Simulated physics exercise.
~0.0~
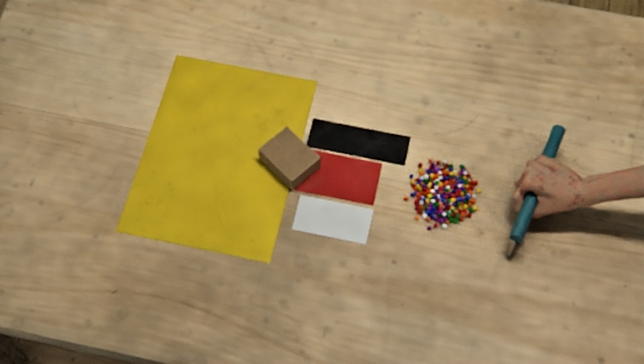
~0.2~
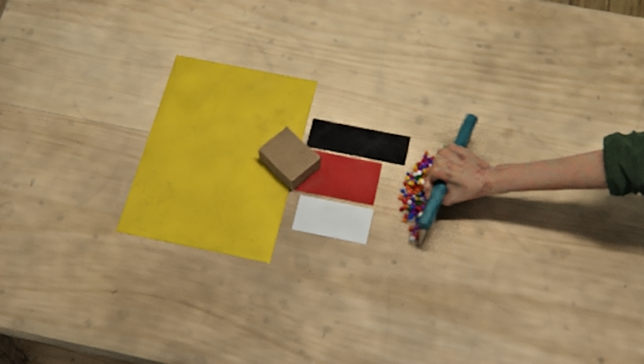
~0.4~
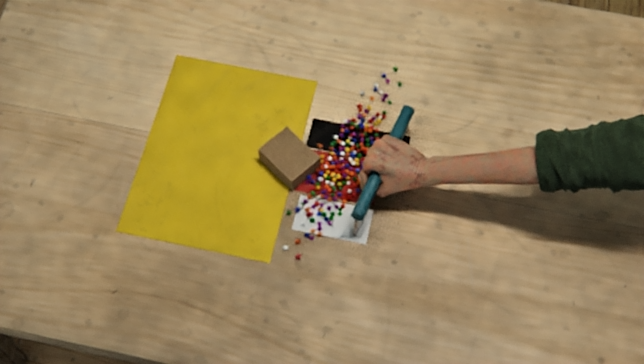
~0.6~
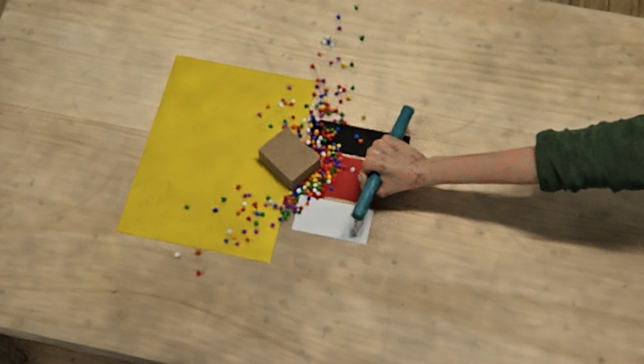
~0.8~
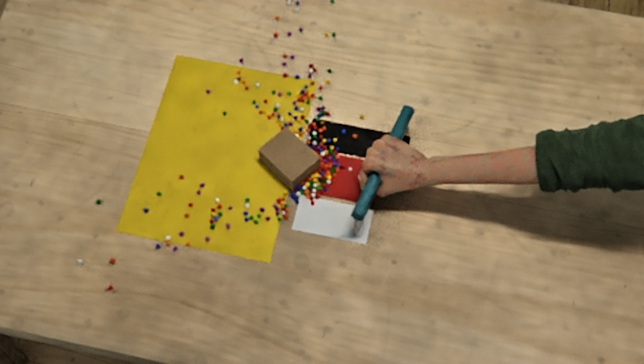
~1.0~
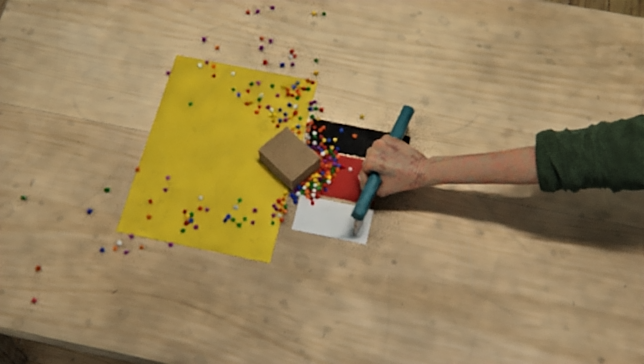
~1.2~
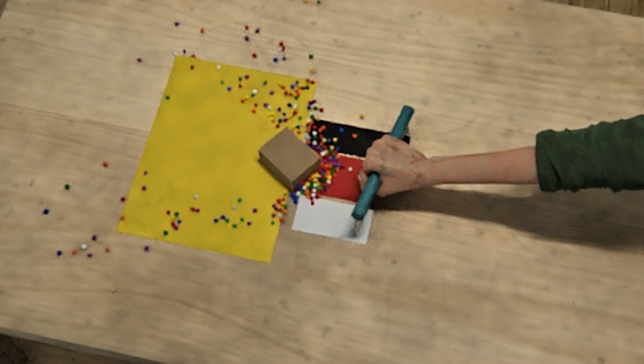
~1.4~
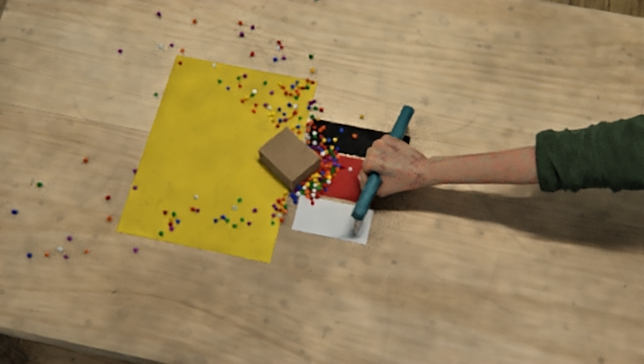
In this clip, a hand sweeps a teal bar leftward through a pile of multicoloured beads and halts over small black, red and white sheets, while the beads scatter past a fixed brown block, ending mostly across the yellow sheet, the red sheet and bare wood.
